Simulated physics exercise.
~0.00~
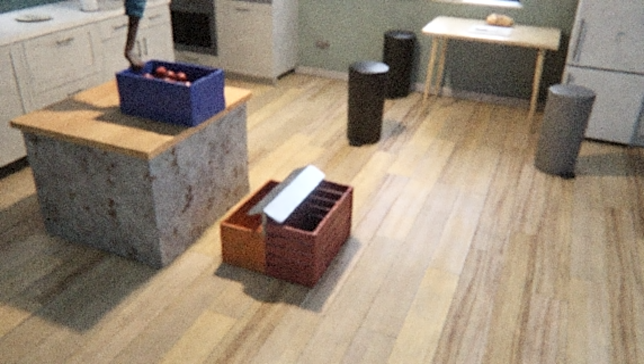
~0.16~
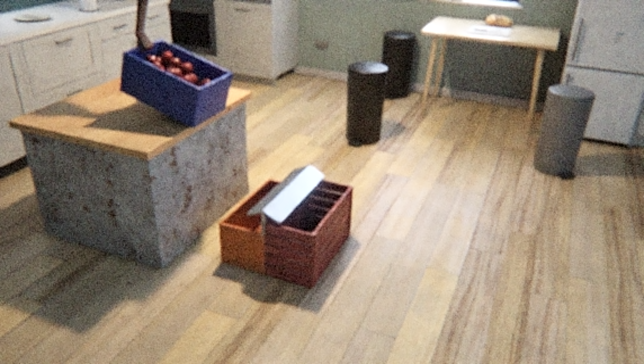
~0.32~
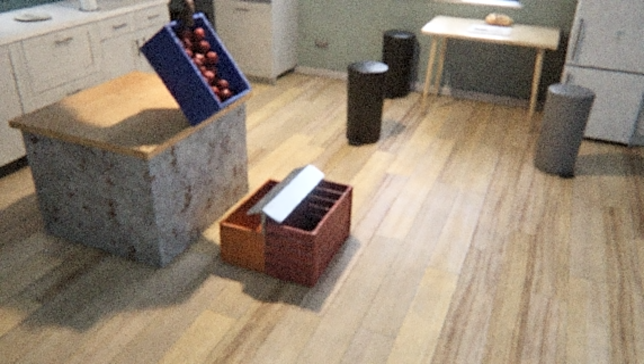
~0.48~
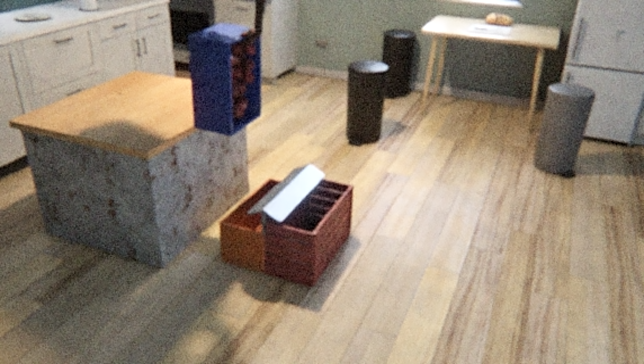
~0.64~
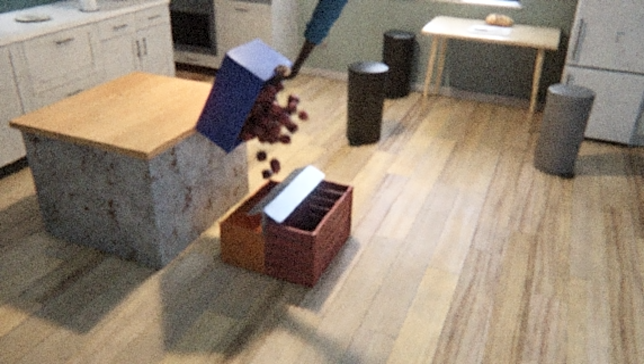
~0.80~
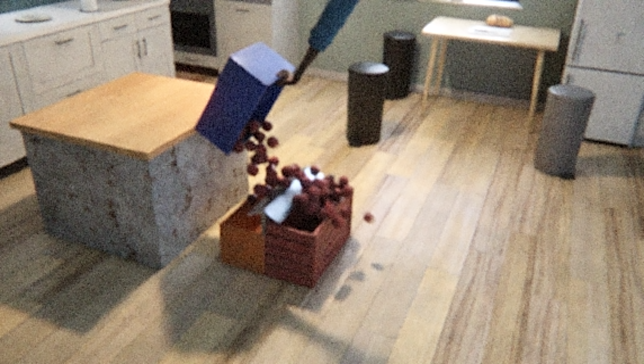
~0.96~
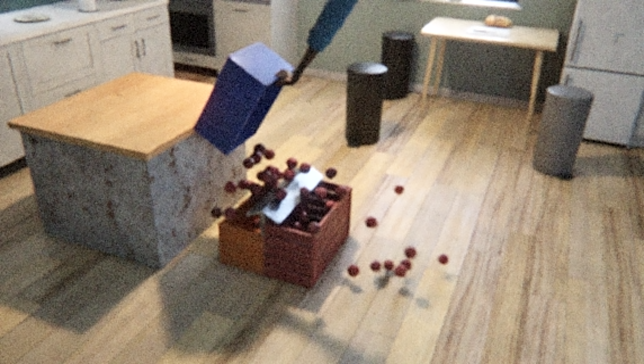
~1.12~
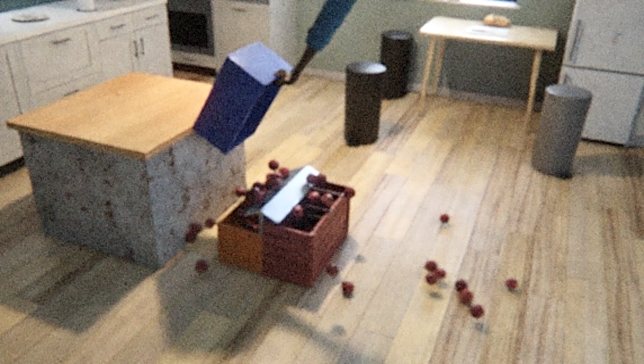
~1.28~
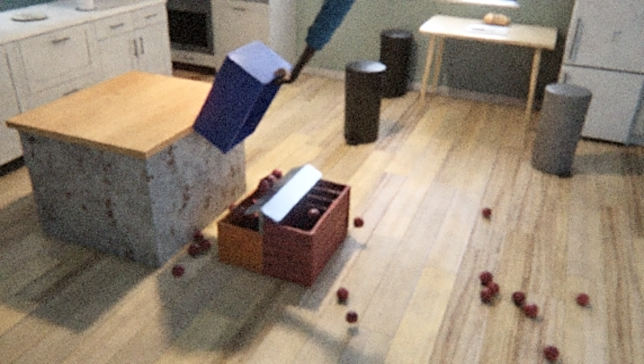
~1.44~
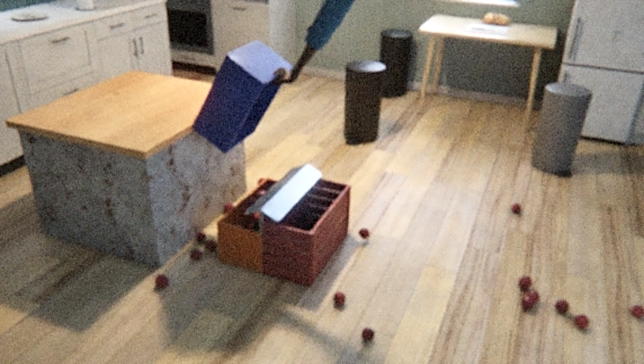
Kitchen with a robotic-looking arm tipping a blue tote off a bench, red apples pouring over a ridged two-part box, some scattering across the floor.
